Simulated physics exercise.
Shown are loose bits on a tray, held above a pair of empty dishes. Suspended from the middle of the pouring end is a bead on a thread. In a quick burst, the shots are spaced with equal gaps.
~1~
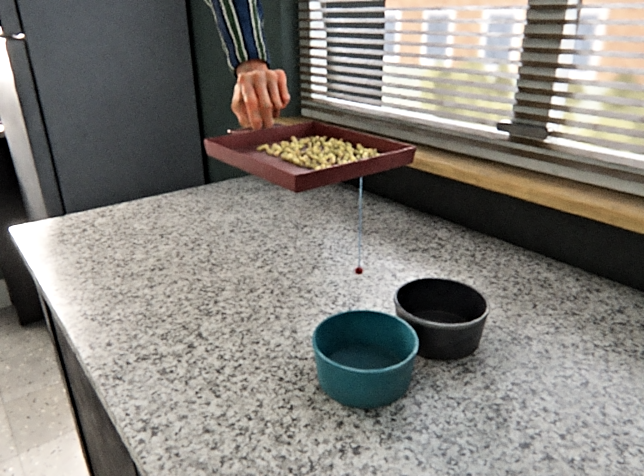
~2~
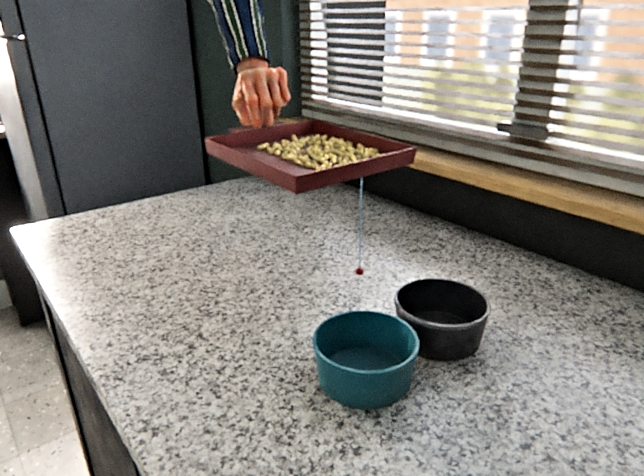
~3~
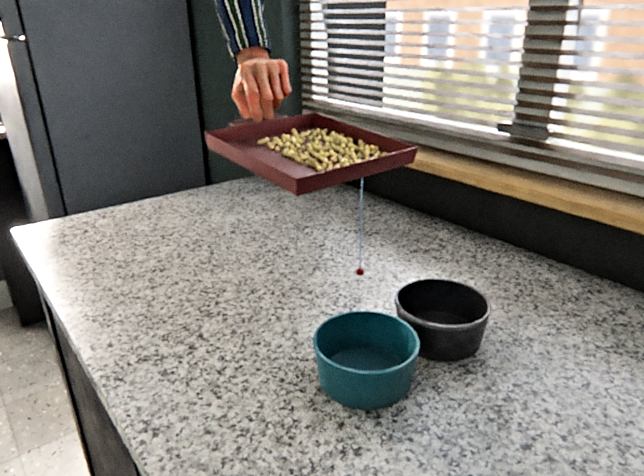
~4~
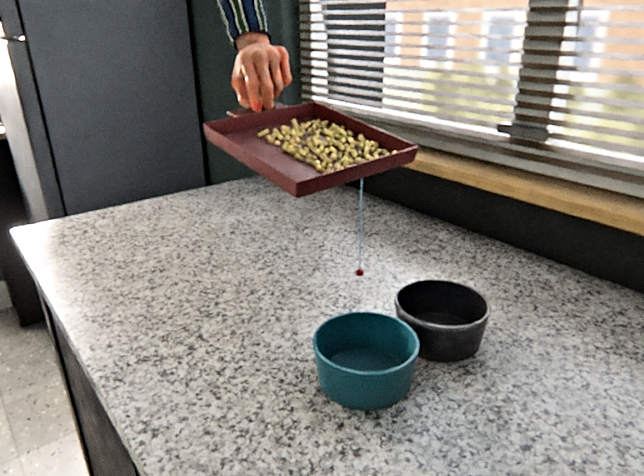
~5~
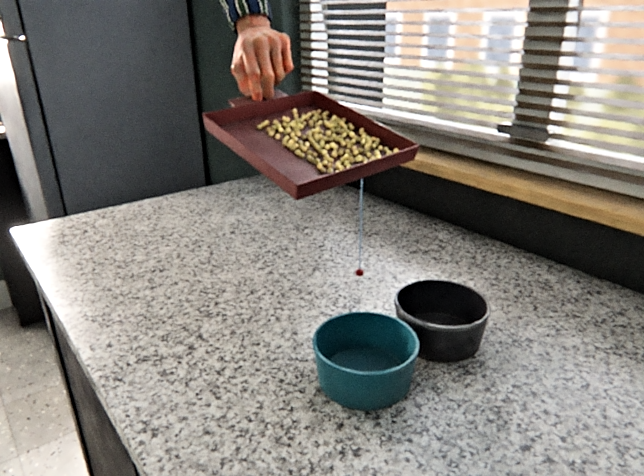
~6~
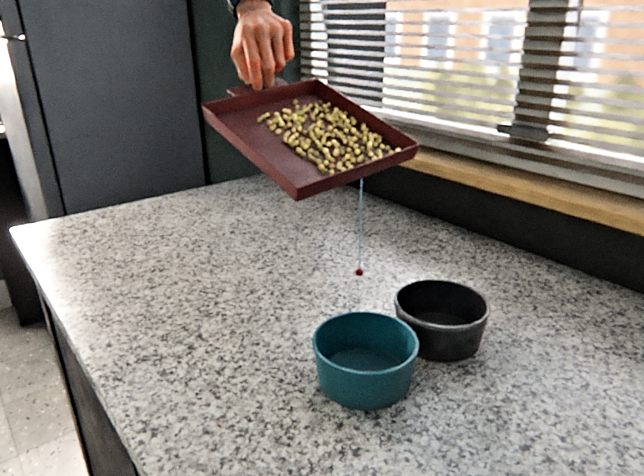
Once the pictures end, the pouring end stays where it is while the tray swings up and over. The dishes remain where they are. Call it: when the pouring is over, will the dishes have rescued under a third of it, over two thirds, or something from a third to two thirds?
I'd call it under a third rescued.
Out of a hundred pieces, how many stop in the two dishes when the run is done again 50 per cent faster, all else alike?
I'd say 10 percent or thereabouts.
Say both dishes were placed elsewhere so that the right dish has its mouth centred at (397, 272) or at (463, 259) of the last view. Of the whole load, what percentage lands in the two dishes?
Roughly 80 per cent, then roughly 0 per cent.
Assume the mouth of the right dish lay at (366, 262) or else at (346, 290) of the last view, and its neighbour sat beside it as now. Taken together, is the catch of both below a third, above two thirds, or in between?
Below one third; one to two thirds.
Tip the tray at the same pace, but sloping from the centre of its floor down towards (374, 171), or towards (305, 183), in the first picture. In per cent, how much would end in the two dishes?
Respectively 30 % and 0 %.
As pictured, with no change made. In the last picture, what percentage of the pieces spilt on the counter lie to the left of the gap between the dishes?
Close to 100 per cent.
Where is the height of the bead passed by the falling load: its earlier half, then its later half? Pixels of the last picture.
Roughly at (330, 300) first, and then at (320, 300).
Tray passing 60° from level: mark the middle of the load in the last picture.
I'd put the middle of the pieces at roughly (339, 171).
Shortly afterwards, tray tipped steeply; all but a few on the tray; only a few in the left dish; only a few in the air.
Next, tray tipped right over; the bulk on the tray; only a few in the left dish; a little outside both; a little in the air.
Some moments later, tray tipped past a quarter turn; a little in the left dish; only a few in the right dish; the bulk outside both.
In the end, tray tipped past a quarter turn; a little in the left dish; only a few in the right dish; the bulk outside both.
